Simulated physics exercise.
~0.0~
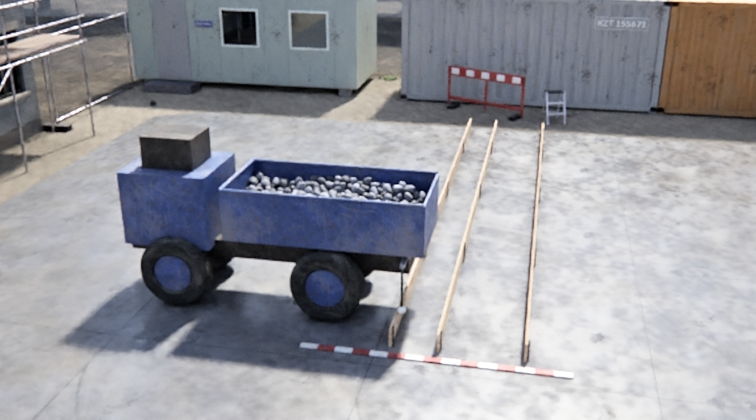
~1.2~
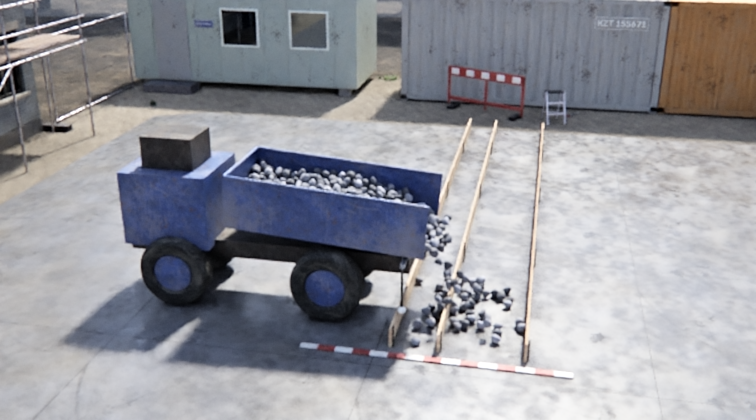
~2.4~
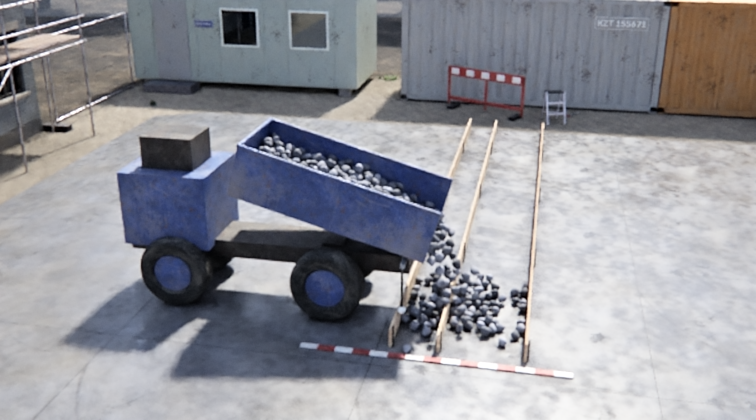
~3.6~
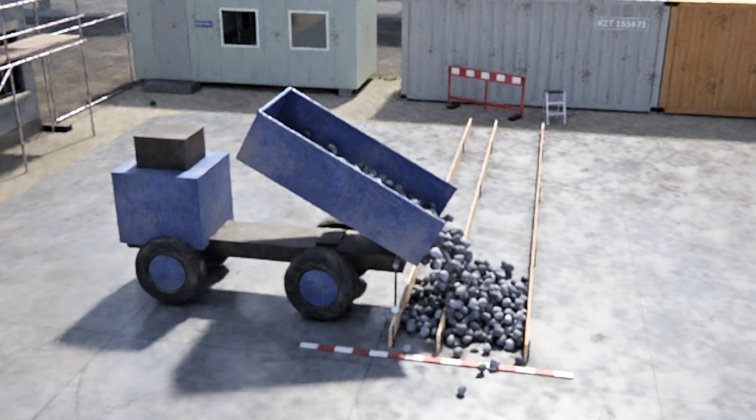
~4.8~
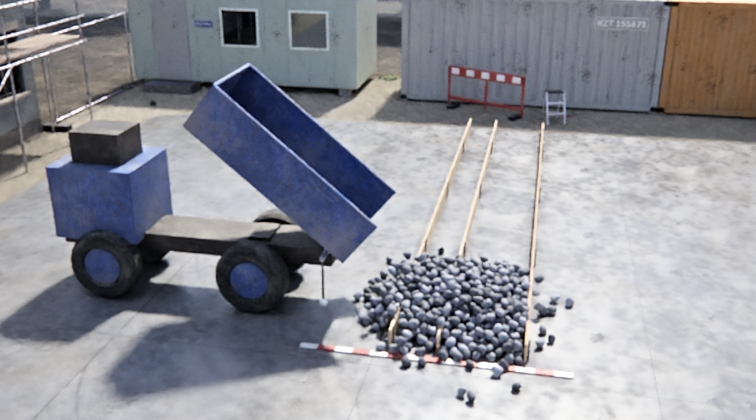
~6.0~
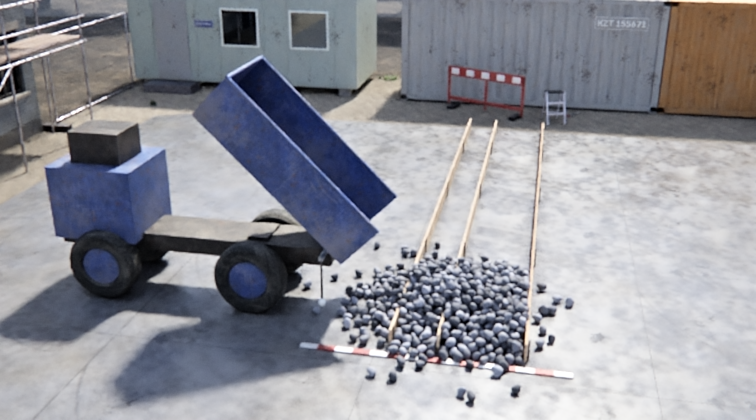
A blue tipper truck raised its body and poured grey stones out to the right between three boards on the ground, then edged left as the rest slid out, ending with its empty body steeply tilted beside a broad heap.
